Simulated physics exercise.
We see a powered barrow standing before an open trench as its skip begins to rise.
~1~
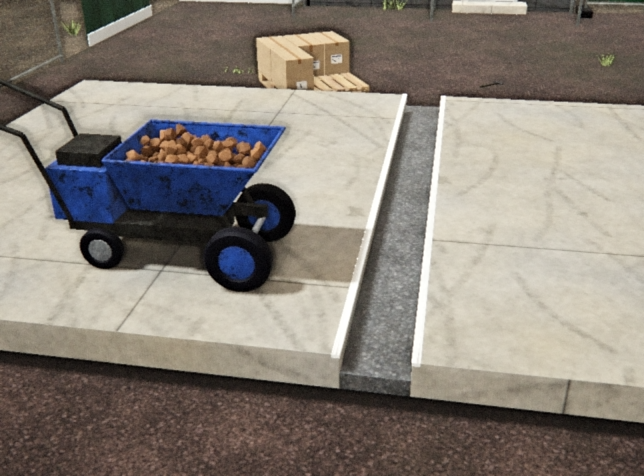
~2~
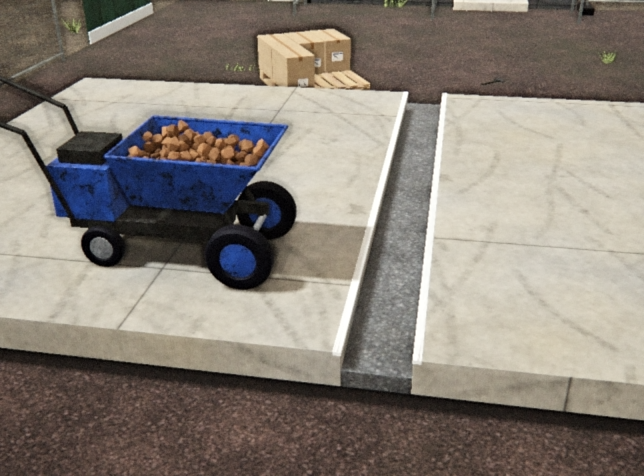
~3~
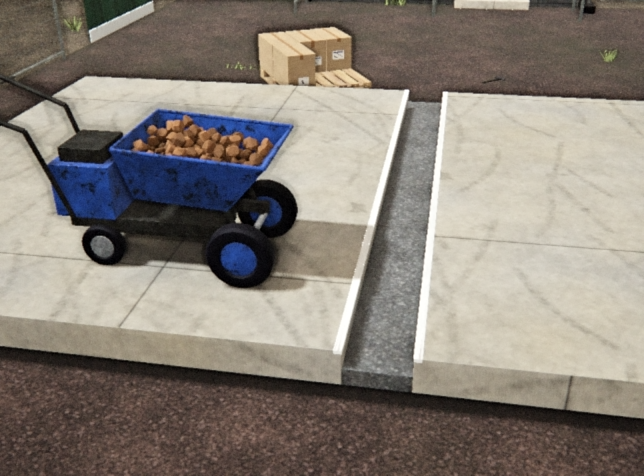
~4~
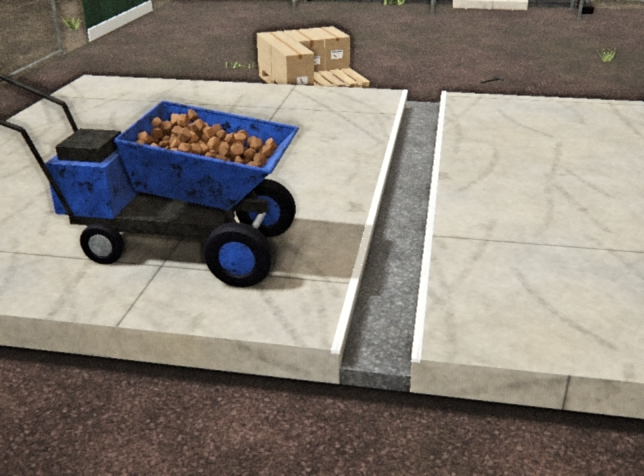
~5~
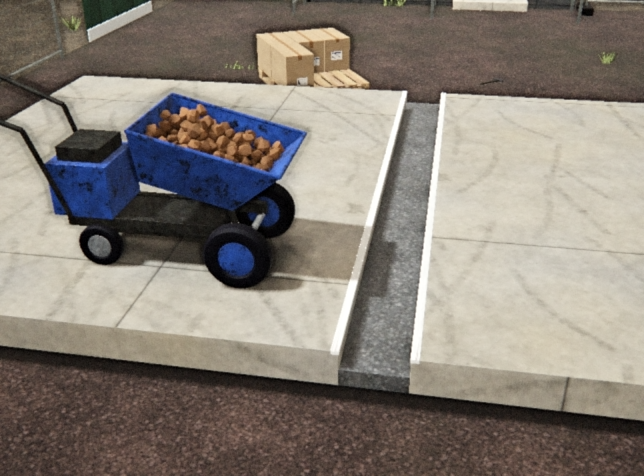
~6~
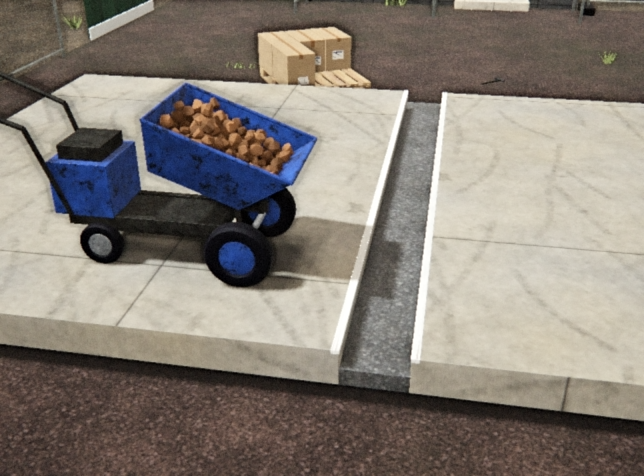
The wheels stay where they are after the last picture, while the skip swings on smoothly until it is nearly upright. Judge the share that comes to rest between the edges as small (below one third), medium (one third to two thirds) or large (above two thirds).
The share is large, above two thirds.
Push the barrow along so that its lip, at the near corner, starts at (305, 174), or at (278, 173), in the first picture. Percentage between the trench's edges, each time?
40 % then 80 %.
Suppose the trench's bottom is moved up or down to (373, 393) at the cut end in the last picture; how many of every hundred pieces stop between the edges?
100 %.
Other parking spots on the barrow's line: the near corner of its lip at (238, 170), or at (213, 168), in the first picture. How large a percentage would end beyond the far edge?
Roughly 0 percent first, then roughly 0 percent.
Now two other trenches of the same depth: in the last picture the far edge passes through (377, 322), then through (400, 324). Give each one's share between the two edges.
You'd get 30 in a hundred the first time and 60 in a hundred the second.
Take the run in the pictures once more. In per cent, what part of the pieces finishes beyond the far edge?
Estimate: Around 5 per cent.
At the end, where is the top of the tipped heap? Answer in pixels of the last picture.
Summit in the final view: Around (370, 258).
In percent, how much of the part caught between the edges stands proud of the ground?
My figure is near 25 per cent.
Shortly afterwards, skip tipped steeply; the whole lot in the skip.
Next, skip tipped right over; near half in the skip; only a few short of the trench; near a third in or heaped over the trench; only a few beyond it; a little falling.
Some moments later, skip tipped right over; a little in the skip; a little short of the trench; the bulk in or heaped over the trench; a little beyond it.
In the end, skip tipped right over; a little in the skip; a little short of the trench; the bulk in or heaped over the trench; a little beyond it.
